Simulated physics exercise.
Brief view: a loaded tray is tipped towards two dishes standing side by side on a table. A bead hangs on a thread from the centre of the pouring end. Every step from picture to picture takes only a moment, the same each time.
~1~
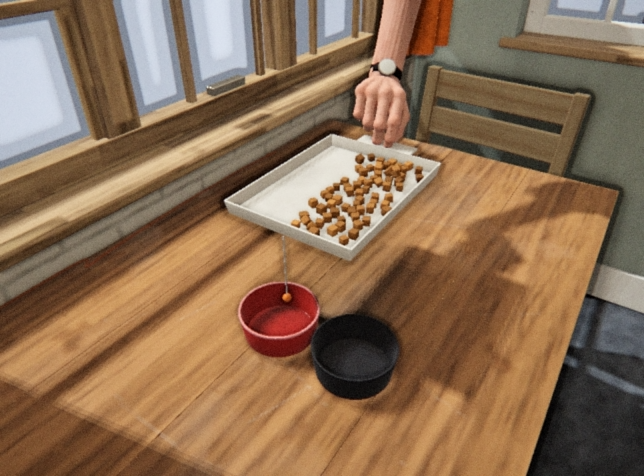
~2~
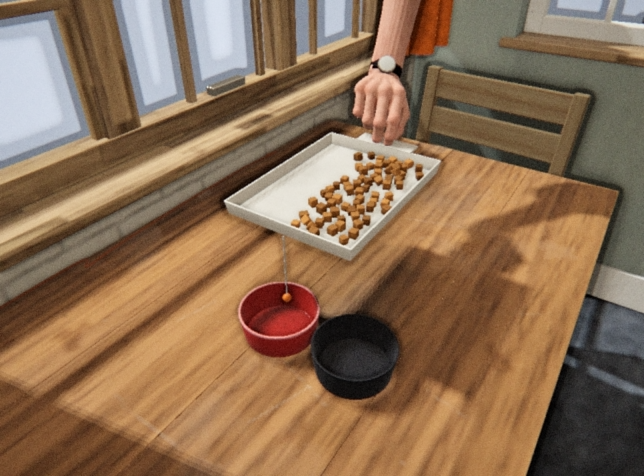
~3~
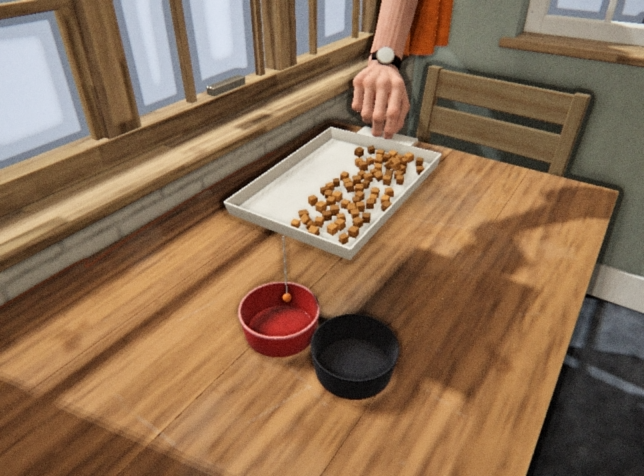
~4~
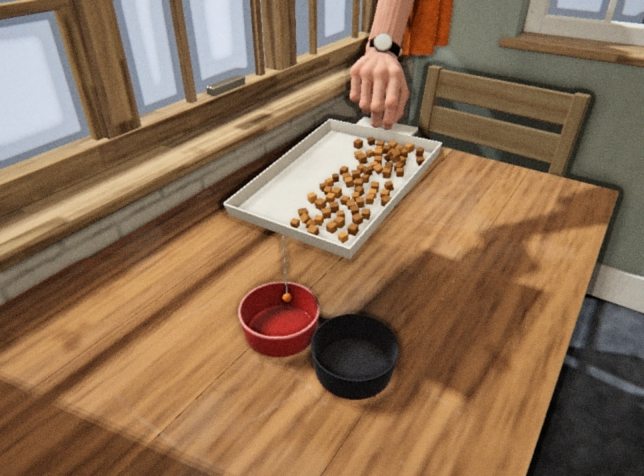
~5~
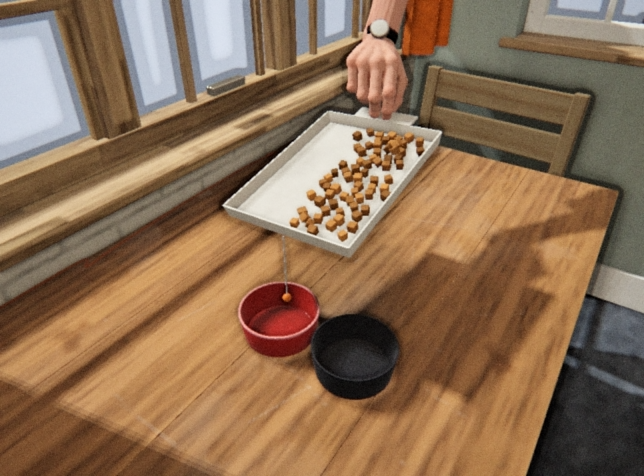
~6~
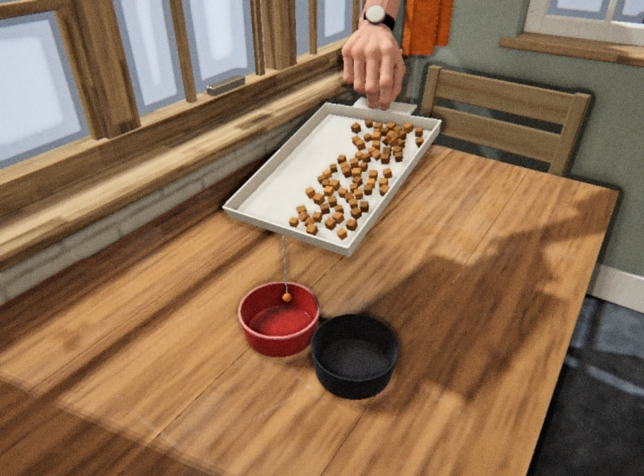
The clip shows a hand holding a pale tray of small brown cubes above a red dish and a black dish on a wooden table, gradually raising the tray's far end as its pouring end tilts slightly toward the left corner.
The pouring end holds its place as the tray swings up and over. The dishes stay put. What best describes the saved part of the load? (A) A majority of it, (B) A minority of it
B, A minority of it.
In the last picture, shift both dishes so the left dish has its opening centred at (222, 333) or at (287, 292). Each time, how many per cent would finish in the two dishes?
Trial 1 about 60 %, trial 2 about 0 %.
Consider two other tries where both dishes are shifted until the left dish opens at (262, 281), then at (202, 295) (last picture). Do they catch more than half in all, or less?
Taking the tries in order: A minor share, followed by a major share.
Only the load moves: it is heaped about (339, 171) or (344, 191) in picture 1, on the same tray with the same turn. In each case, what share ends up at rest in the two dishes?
First 20 %, then 10 %.
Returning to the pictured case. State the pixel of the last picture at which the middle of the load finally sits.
Near pixel (204, 392).
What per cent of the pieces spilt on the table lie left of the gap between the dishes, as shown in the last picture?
It works out at some 100 percent.
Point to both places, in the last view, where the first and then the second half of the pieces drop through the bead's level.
The opening half passes (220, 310), the closing half (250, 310).
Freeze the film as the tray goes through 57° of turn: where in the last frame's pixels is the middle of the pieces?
In the last view, the load is centred near (281, 208).
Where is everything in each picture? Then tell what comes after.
In the first frame, corners of the pouring end at (228, 200) and (350, 247), level; middle of the load at (359, 194), brown sugar cubes; left dish at (255, 342); right dish at (331, 384); bead on its thread at (287, 298).
In the second frame, corners of the pouring end at (228, 201) and (350, 247), level; middle of the load at (359, 193).
In the third frame, corners of the pouring end at (227, 202) and (349, 247), tipped barely, lowest at the left corner; middle of the load at (359, 189).
In the fourth frame, corners of the pouring end at (227, 203) and (349, 246), tipped a little, lowest at the left corner; middle of the load at (359, 184).
In the fifth frame, corners of the pouring end at (226, 205) and (348, 245), tipped a little, lowest at the left corner; middle of the load at (358, 179).
In the sixth frame, corners of the pouring end at (226, 206) and (347, 245), tipped clearly, lowest at the left corner; middle of the load at (357, 173); left dish at (255, 342); right dish at (331, 384).
Soon after the last picture, tray tipped steeply; nearly all on the tray; a stray few in the air.
A little later, tray tipped right over; most on the tray; about a quarter outside both.
Later still, tray tipped past a quarter turn; a small part in the left dish; most outside both.
At rest, tray tipped past a quarter turn; none in the right dish; a small part in the left dish; most outside both.
